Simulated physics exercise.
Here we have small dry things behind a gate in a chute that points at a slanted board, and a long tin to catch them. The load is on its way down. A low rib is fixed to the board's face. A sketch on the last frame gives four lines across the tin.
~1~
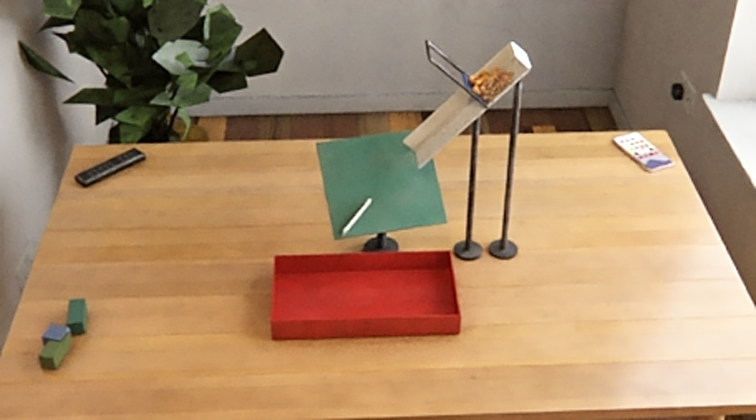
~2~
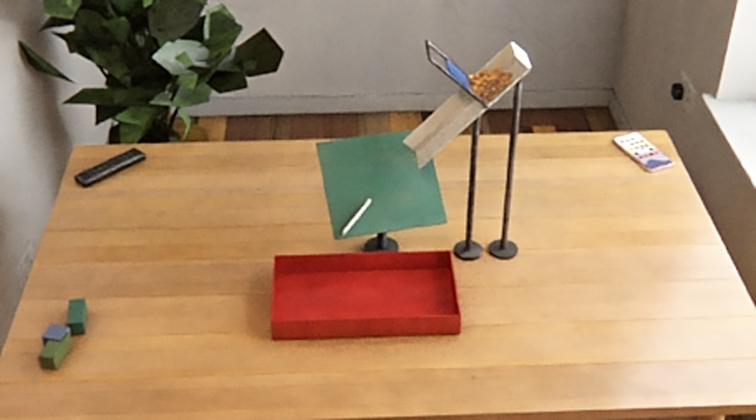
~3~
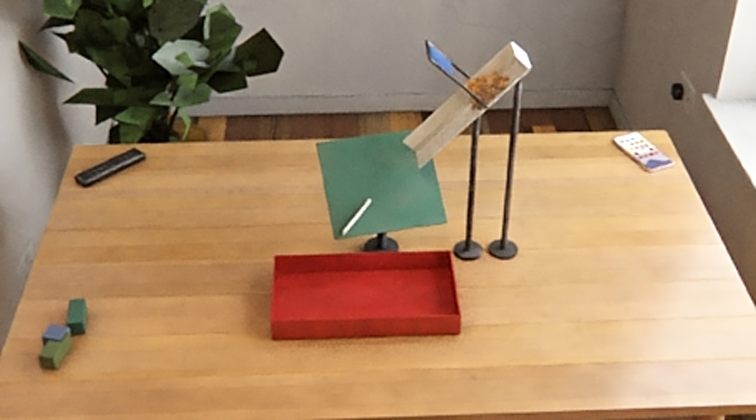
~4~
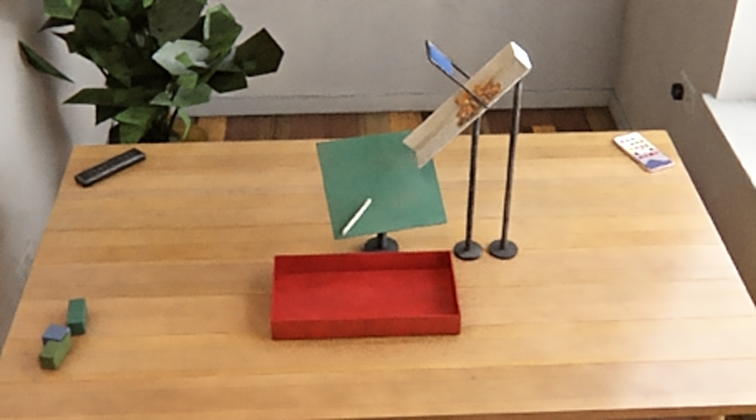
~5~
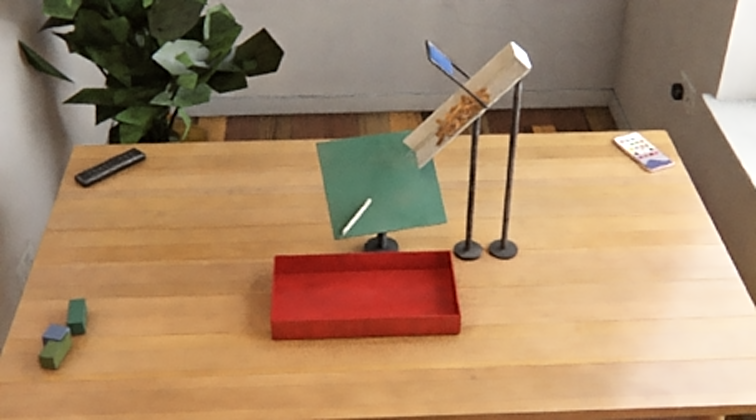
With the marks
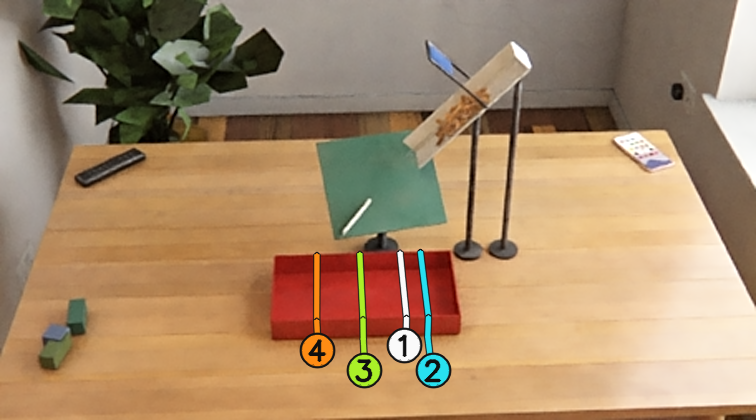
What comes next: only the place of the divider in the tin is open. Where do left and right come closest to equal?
3 is best.
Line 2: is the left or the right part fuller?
More lands on the left.
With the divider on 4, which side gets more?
The right side.
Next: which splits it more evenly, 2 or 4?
The answer is 4.
On the marked copy, line 1 crosses the front rim at (406, 317); line 2 crosses the front rim at (428, 316); line 3 crosses the front rim at (362, 318); line 4 crosses the front rim at (316, 320).
If 1 is chosen, of what is caught, almost all on the left of the divider, about a tenth on the right.
If 2 is chosen, of what is caught, almost all on the left of the divider, just a few on the right.
If 3 is chosen, of what is caught, roughly two thirds on the left of the divider, roughly a third on the right.
If 4 is chosen, of what is caught, roughly a quarter on the left of the divider, the larger part on the right.
